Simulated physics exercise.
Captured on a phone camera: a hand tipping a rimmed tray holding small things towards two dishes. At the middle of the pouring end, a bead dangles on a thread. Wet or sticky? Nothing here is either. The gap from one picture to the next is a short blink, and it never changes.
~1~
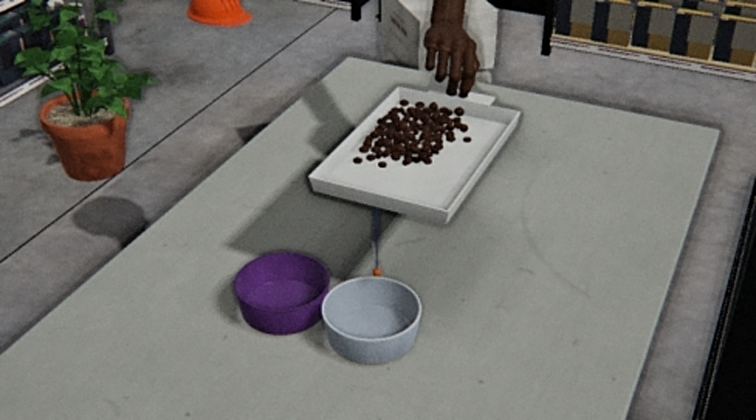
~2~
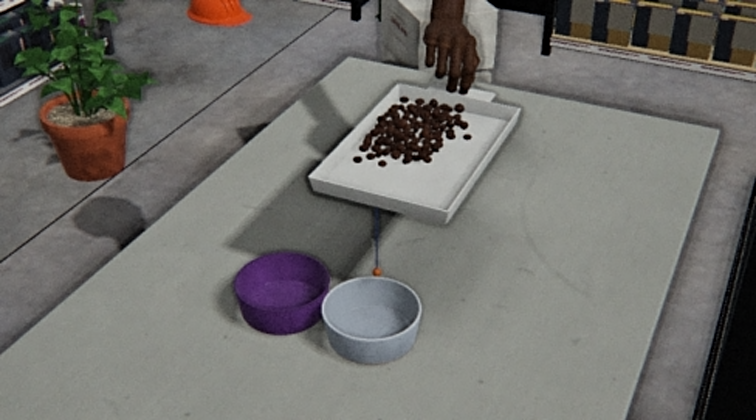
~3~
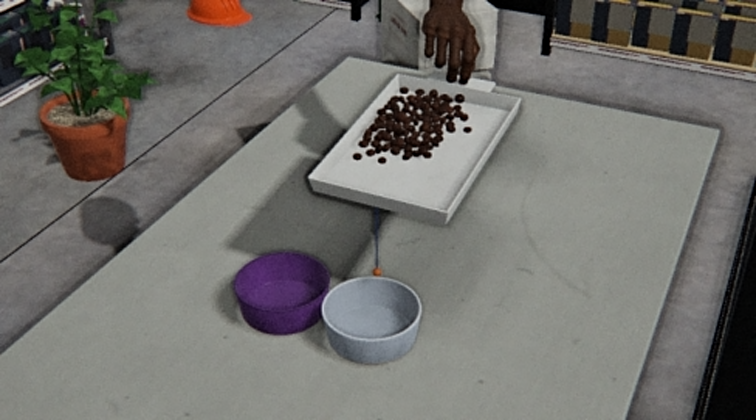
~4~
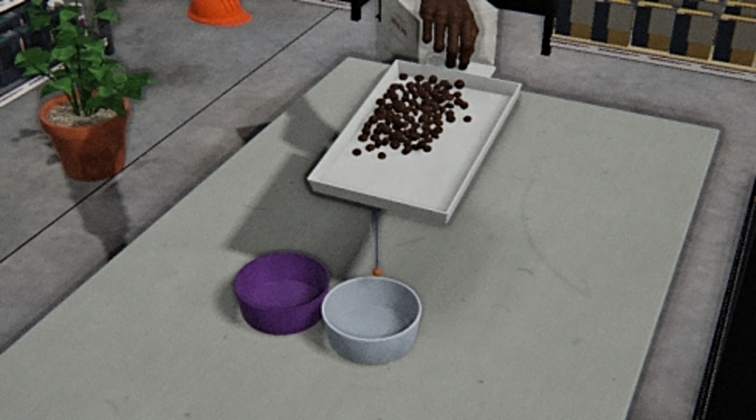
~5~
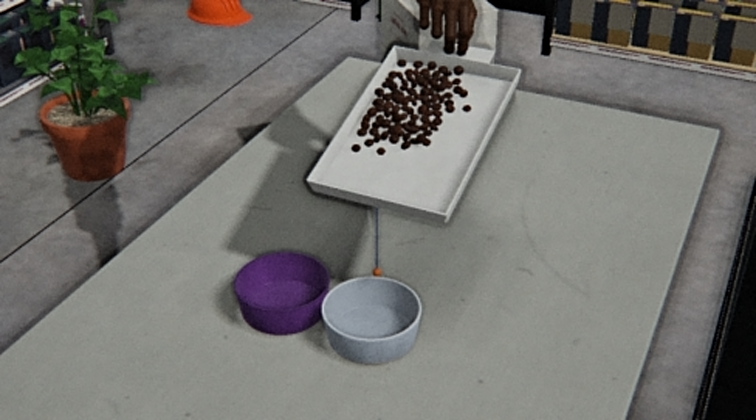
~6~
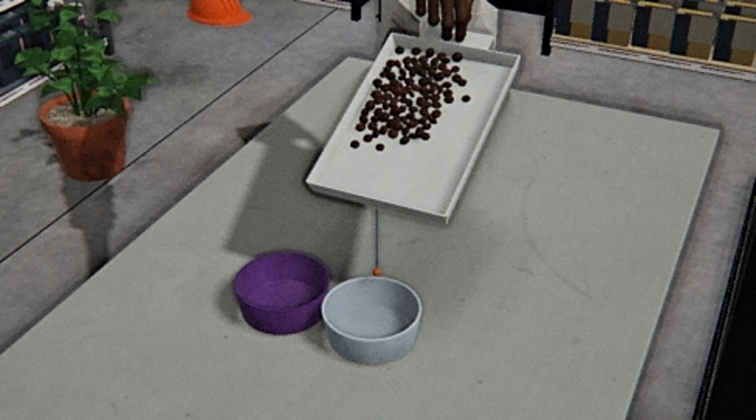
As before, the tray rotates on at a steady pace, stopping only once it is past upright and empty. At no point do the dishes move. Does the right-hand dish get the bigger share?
Yes, the right-hand dish does.
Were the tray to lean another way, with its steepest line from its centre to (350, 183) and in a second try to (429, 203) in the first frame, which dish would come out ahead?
Try 1: The left-side dish; try 2: The right-side dish.
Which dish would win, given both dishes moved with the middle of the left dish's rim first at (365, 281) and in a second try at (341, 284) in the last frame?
The dish to the left, then the dish to the left.
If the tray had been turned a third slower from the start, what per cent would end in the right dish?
Result: About 60 per cent.
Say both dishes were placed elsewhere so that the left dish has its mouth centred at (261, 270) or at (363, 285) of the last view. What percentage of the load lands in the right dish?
First try: Roughly 60 per cent; second try: Roughly 10 per cent.
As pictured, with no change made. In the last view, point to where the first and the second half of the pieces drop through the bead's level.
It goes through near (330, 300) first, then near (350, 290).
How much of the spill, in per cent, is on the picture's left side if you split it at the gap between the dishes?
About 70 per cent.
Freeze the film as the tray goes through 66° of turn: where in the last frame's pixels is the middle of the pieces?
Near the pixel (356, 191).
Soon after the last picture, tray tipped steeply; nearly all on the tray; a small part in the air.
A little later, tray tipped past a quarter turn; about a third on the tray; about a quarter in the right dish; a small part in the left dish; about a quarter outside both; a small part in the air.
Later still, tray tipped past a quarter turn; about half in the right dish; about a quarter in the left dish; about a quarter outside both.
At rest, tray tipped past a quarter turn; about half in the right dish; about a quarter in the left dish; about a quarter outside both.
